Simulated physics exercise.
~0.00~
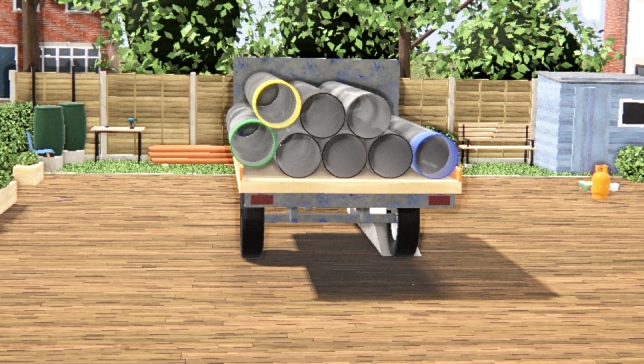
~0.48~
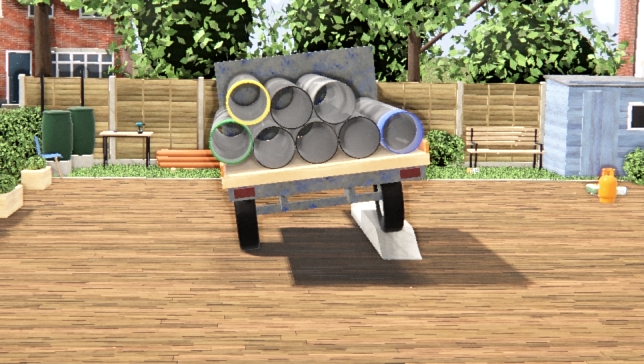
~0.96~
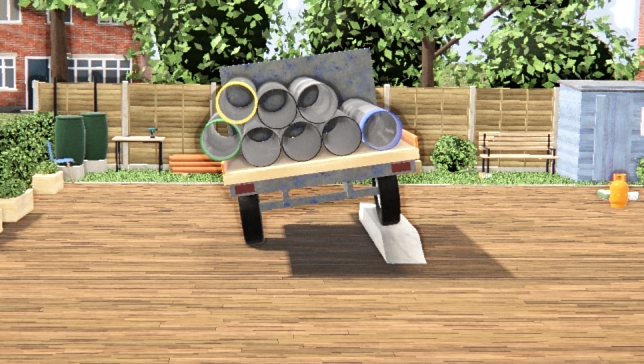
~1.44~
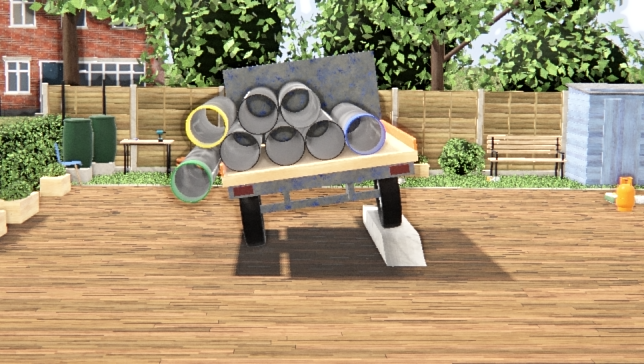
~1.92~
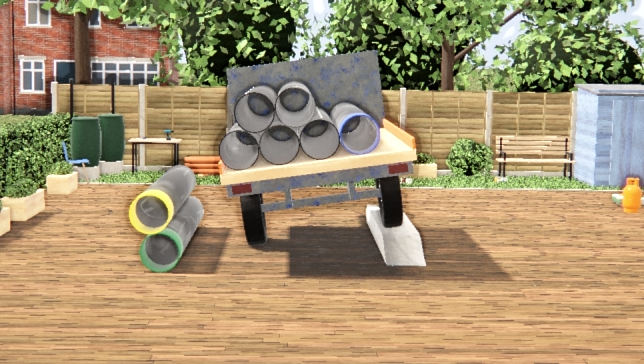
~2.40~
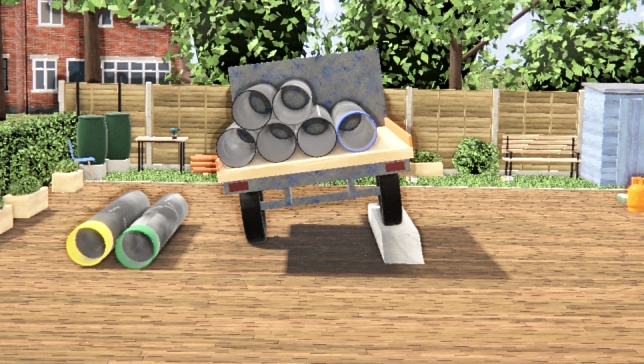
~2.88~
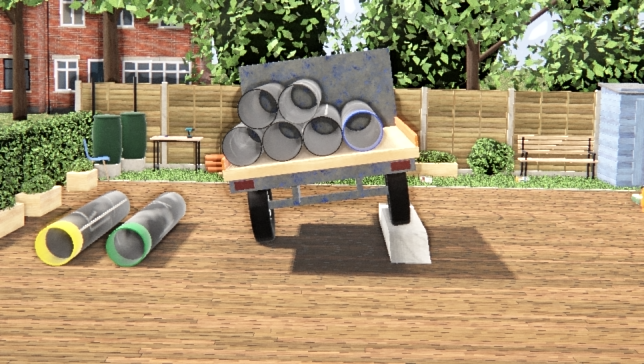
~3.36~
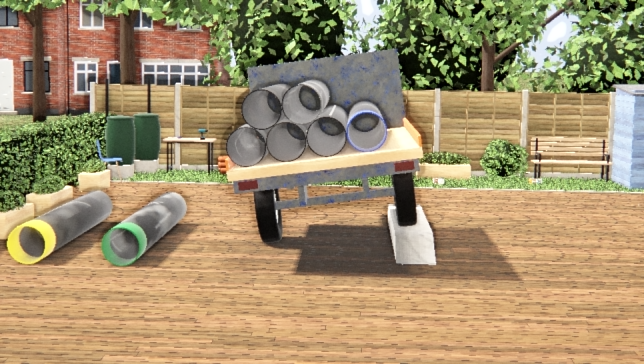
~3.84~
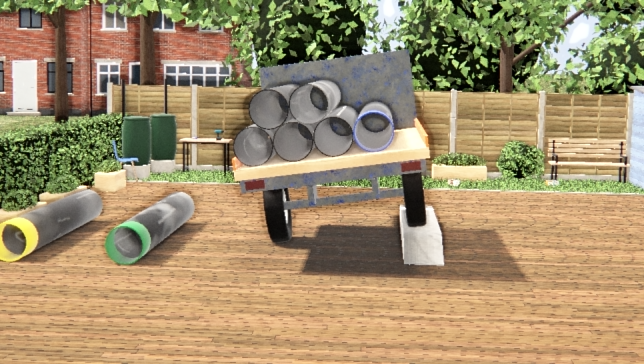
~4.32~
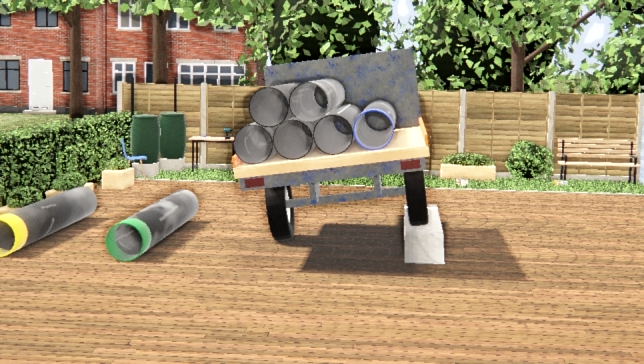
Flatbed trailer of plastic pipes tilting left, the green then yellow pipes rolling off and settling below, the blue staying aboard.
